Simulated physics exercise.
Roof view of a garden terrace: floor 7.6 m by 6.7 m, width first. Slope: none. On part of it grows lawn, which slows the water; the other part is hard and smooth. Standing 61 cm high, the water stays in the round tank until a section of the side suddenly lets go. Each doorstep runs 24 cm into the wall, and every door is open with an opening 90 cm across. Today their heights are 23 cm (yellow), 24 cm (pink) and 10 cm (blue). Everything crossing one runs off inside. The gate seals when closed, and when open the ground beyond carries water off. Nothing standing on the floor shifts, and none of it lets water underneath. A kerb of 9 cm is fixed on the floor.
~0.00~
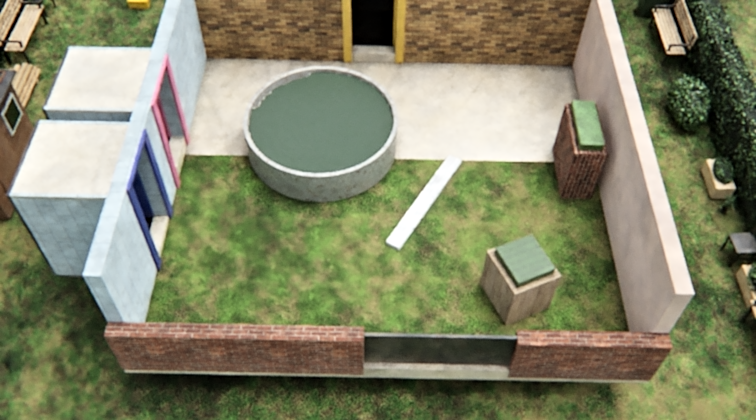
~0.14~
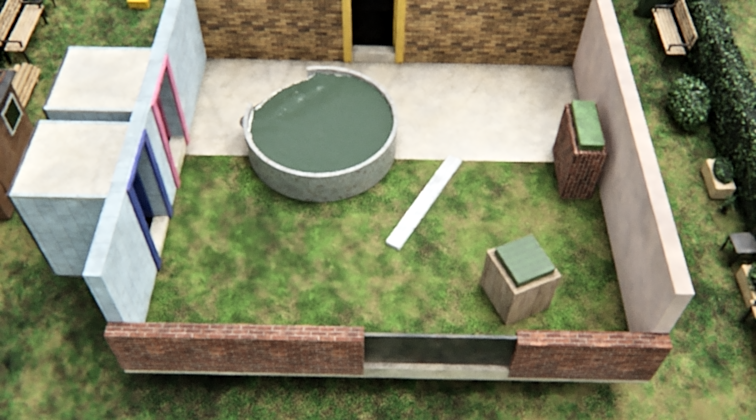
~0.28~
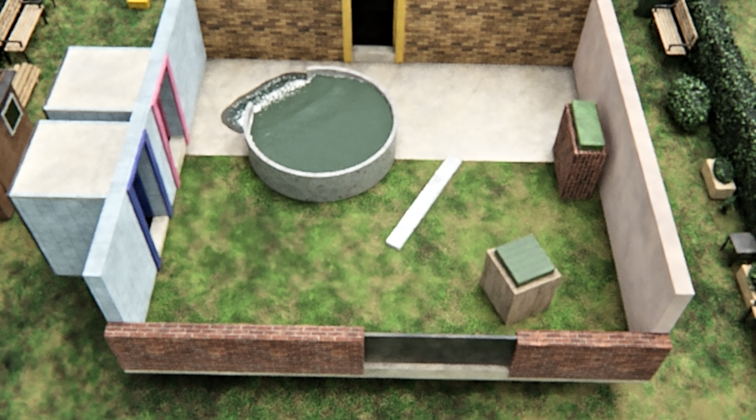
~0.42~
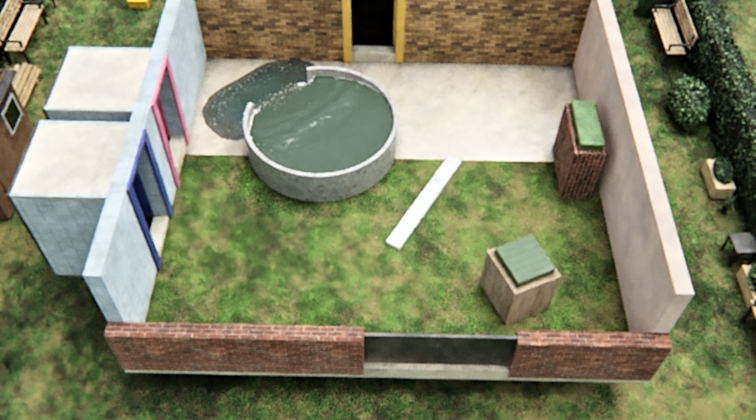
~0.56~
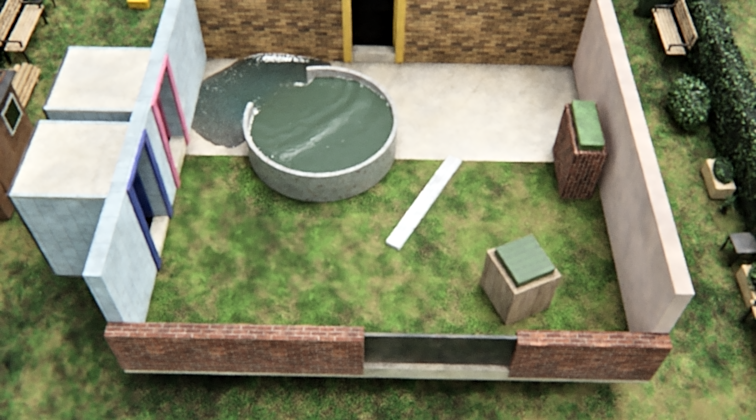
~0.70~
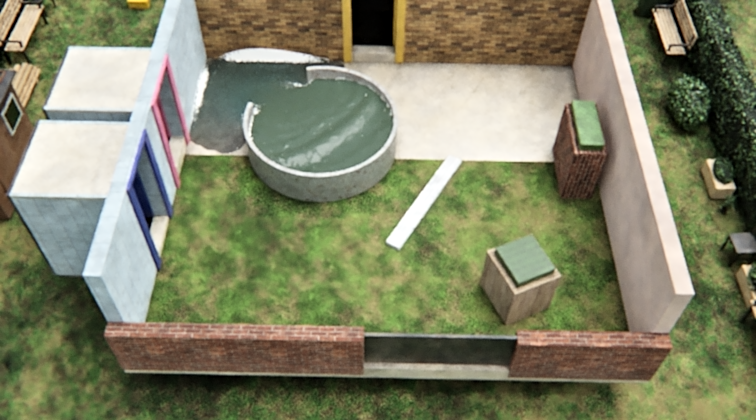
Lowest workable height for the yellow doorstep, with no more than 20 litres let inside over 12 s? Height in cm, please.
I would say 5 cm.
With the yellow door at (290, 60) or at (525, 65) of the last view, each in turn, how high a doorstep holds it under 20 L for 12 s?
About 33 cm for the first and 7.0 cm for the second.
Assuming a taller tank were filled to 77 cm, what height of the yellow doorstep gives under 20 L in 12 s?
Step height: Approx. 6.5 cm.
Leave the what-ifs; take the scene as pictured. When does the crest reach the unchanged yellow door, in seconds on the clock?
Peak time: Around 4.5 s.
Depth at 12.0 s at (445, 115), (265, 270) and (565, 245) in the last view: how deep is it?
6, 8 and 6 cm, respectively.
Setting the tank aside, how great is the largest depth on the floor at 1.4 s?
Max depth: Around 57 cm.
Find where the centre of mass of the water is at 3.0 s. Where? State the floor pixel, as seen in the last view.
The water's centre is at about (288, 121).
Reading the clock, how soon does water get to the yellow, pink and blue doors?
Yellow at 1.3 s, pink at 1.2 s and blue at 2.8 s.
After 1.4 s water covers 10 % of the floor, deepest (57 cm) near (207, 59); 2 cm at the yellow door, 0 litres in over its 23 cm doorstep.
After 3.0 s water covers 25 % of the floor, deepest (38 cm) near (215, 65); 8 cm at the yellow door, 0 litres in over its 23 cm doorstep.
After 12.0 s water covers 95 % of the floor, deepest (10 cm) near (270, 110); 4 cm at the yellow door, 0 litres in over its 23 cm doorstep.
At the yellow door as built, the water arrived by 1.3 s and peaked near 9 cm at 4.4 s.
With a doorstep of 4 cm, 32 litres would have come in within the 12 s; with 6 cm, 10 litres. So under 20 litres takes about 5 cm.
